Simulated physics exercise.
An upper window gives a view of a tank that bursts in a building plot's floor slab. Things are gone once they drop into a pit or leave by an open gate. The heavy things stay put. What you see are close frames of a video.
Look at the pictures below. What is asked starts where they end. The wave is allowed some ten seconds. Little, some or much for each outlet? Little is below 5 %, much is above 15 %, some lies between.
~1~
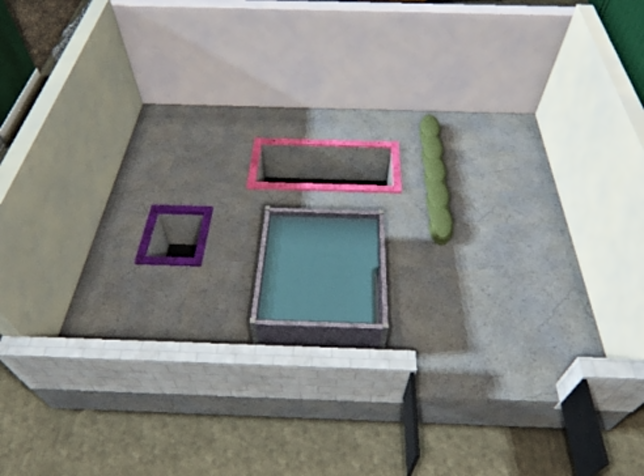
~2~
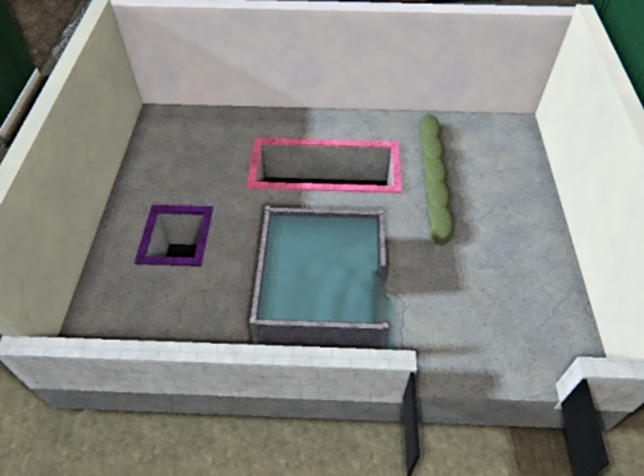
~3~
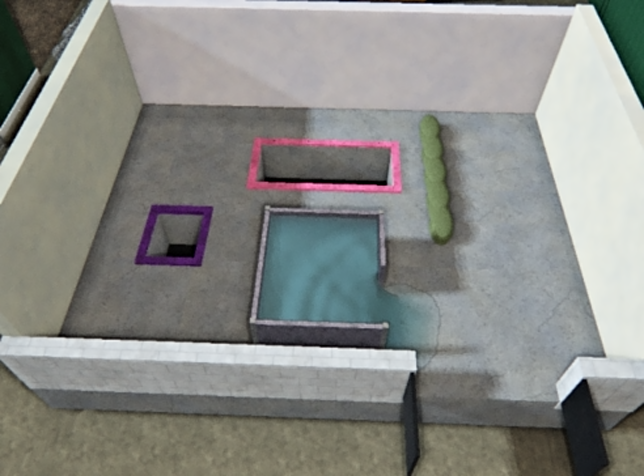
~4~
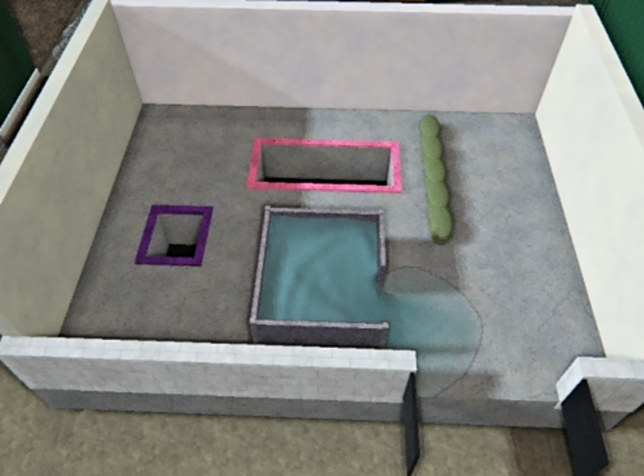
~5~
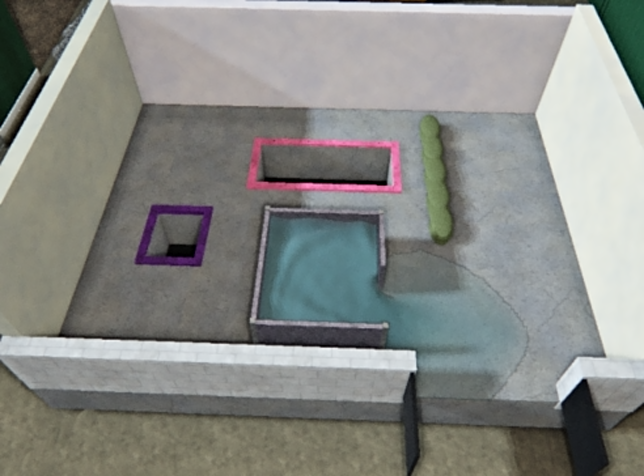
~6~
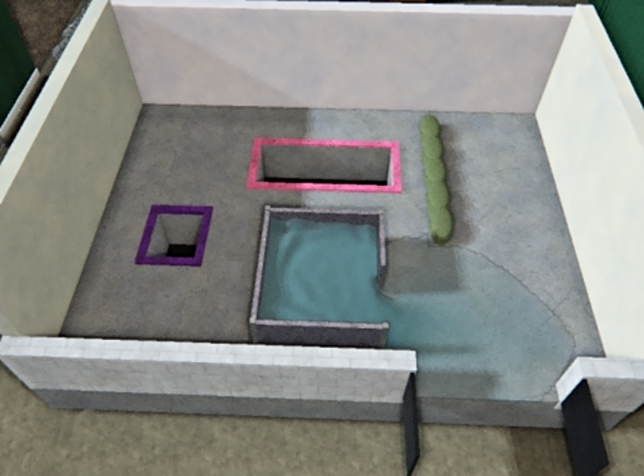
The gate gets much. The purple pit gets little. The pink pit gets little.
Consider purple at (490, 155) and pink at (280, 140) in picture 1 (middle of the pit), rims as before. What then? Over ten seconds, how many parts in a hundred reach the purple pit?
Purple: 10 %.
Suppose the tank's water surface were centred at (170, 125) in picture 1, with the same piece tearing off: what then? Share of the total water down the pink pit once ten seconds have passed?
The pink pit gets 45 per cent.
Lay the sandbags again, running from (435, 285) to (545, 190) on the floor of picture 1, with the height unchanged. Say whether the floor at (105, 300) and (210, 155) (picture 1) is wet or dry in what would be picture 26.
First spot spared, second spot spared.
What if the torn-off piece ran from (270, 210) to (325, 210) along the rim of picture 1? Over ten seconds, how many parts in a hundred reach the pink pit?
In percent, pink takes 55.
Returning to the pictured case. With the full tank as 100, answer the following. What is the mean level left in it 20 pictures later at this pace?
Near 34 in a hundred.
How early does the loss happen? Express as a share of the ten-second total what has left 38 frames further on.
Share gone by then: About 75 %.
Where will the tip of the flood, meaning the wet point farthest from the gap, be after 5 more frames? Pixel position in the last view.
I'd say around (561, 230).
A moment on, water covers 20 % of the floor; the gate 6 %, the purple pit 0 %, the pink pit 0 %.
Next, water covers 25 % of the floor; the gate 13 %, the purple pit 0 %, the pink pit 0 %.
Then, water covers 35 % of the floor; the gate 20 %, the purple pit 0 %, the pink pit 0 %.
Later, water covers 40 % of the floor; the gate 30 %, the purple pit 0 %, the pink pit 0 %.
In the end, water covers 55 % of the floor; the gate 39 %, the purple pit 0 %, the pink pit 0 %.
